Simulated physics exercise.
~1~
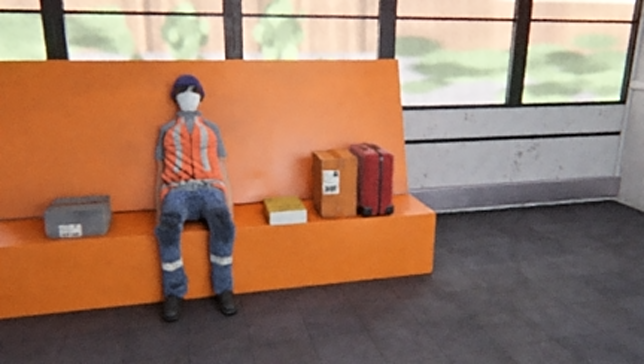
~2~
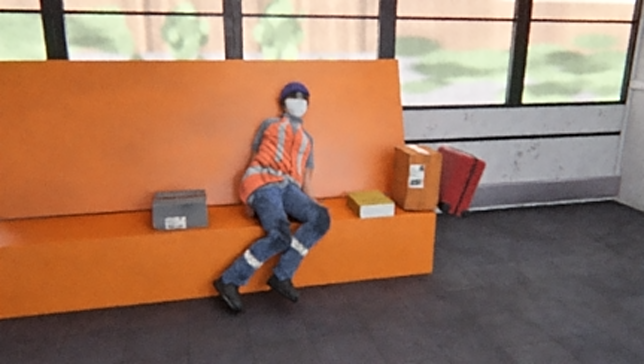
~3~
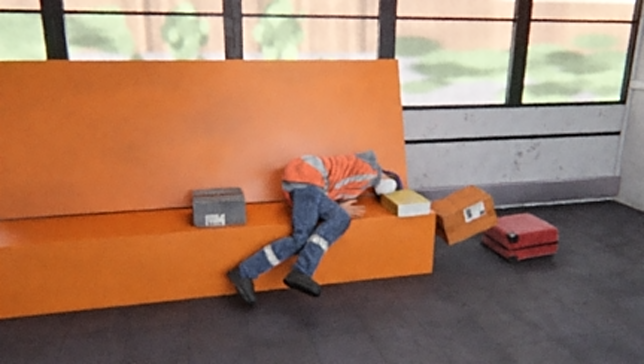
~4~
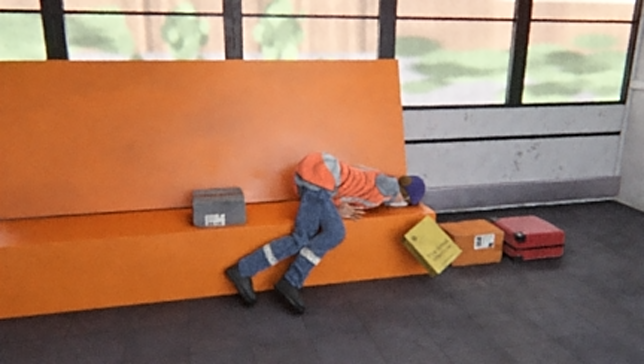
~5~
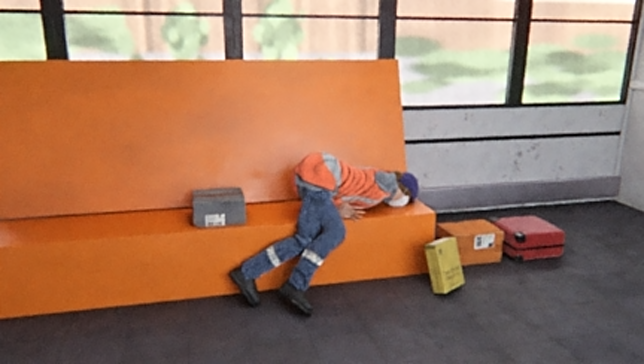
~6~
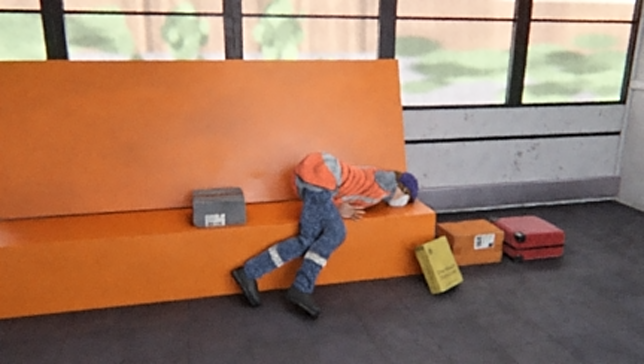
On an orange bench beneath windows, a masked figure in an orange vest slides right and slumps sideways as the red case, orange box and yellow package drop off the end in turn, finishing lying on the seat, feet on the floor, the grey box still behind.
